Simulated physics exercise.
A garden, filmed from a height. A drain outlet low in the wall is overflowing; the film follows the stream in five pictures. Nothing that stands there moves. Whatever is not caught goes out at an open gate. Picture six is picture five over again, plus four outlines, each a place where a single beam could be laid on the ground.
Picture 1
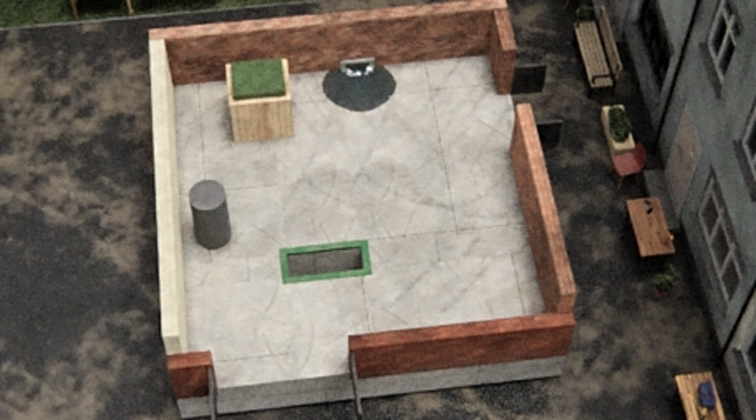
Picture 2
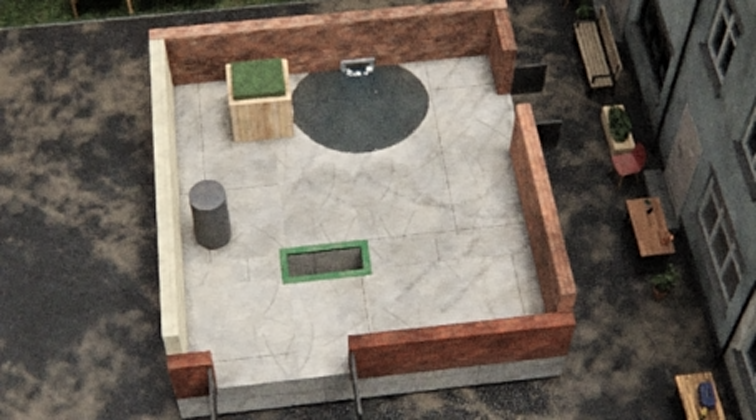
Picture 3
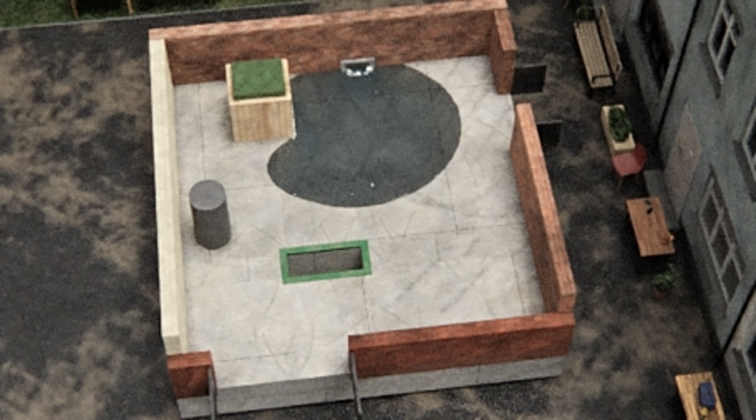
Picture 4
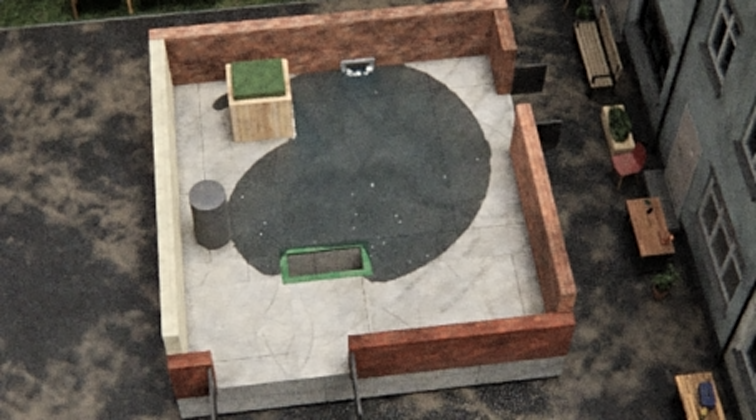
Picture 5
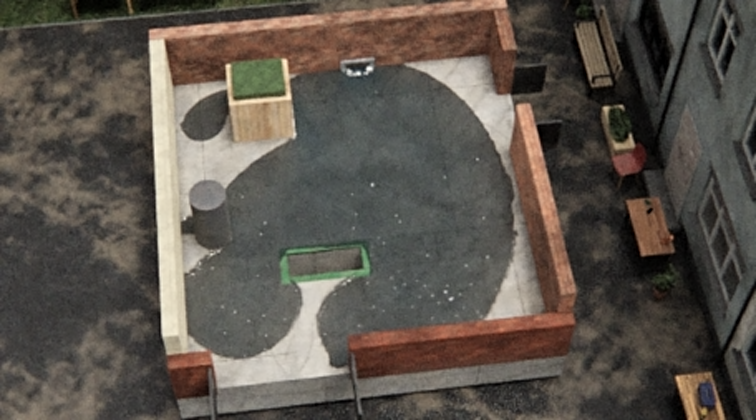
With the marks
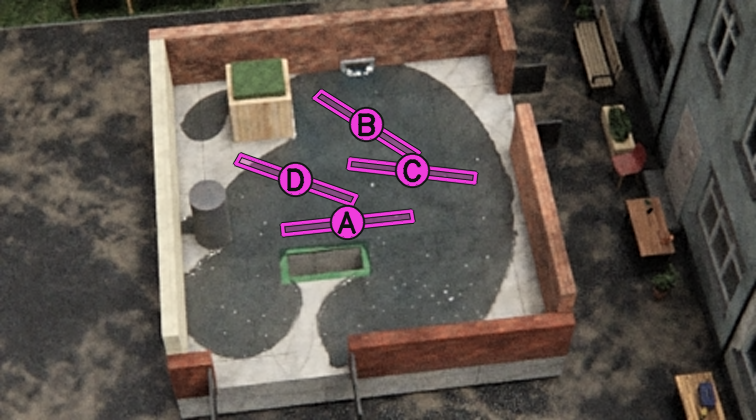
Dark water spreads from a small outlet at the back wall of a pale paved yard, seen from high above by a still camera. Low brick walls, one cream on the left, enclose a grass-topped wooden box, a grey cylinder and a green-rimmed drain pit near the front. The pool widens forward, curls around the box, reaches the pit and enters it, then passes both sides towards the front wall.
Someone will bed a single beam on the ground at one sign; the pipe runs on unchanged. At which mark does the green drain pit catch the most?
C beats the others.
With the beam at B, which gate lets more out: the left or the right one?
The left gate.
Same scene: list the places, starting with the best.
The order is C, D, B, A.
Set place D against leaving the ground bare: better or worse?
It is worse.
On the marked copy, A from (282, 229) to (412, 216); B from (317, 94) to (415, 156); C from (349, 163) to (475, 178); D from (238, 159) to (354, 200).
With A, next to none of the stream runs into the green drain pit, about 99 % out by the gates.
With B, about 6 % of the stream runs into the green drain pit, about 94 % out by the gates.
With C, about 25 % of the stream runs into the green drain pit, about 75 % out by the gates.
With D, about 9 % of the stream runs into the green drain pit, about 90 % out by the gates.
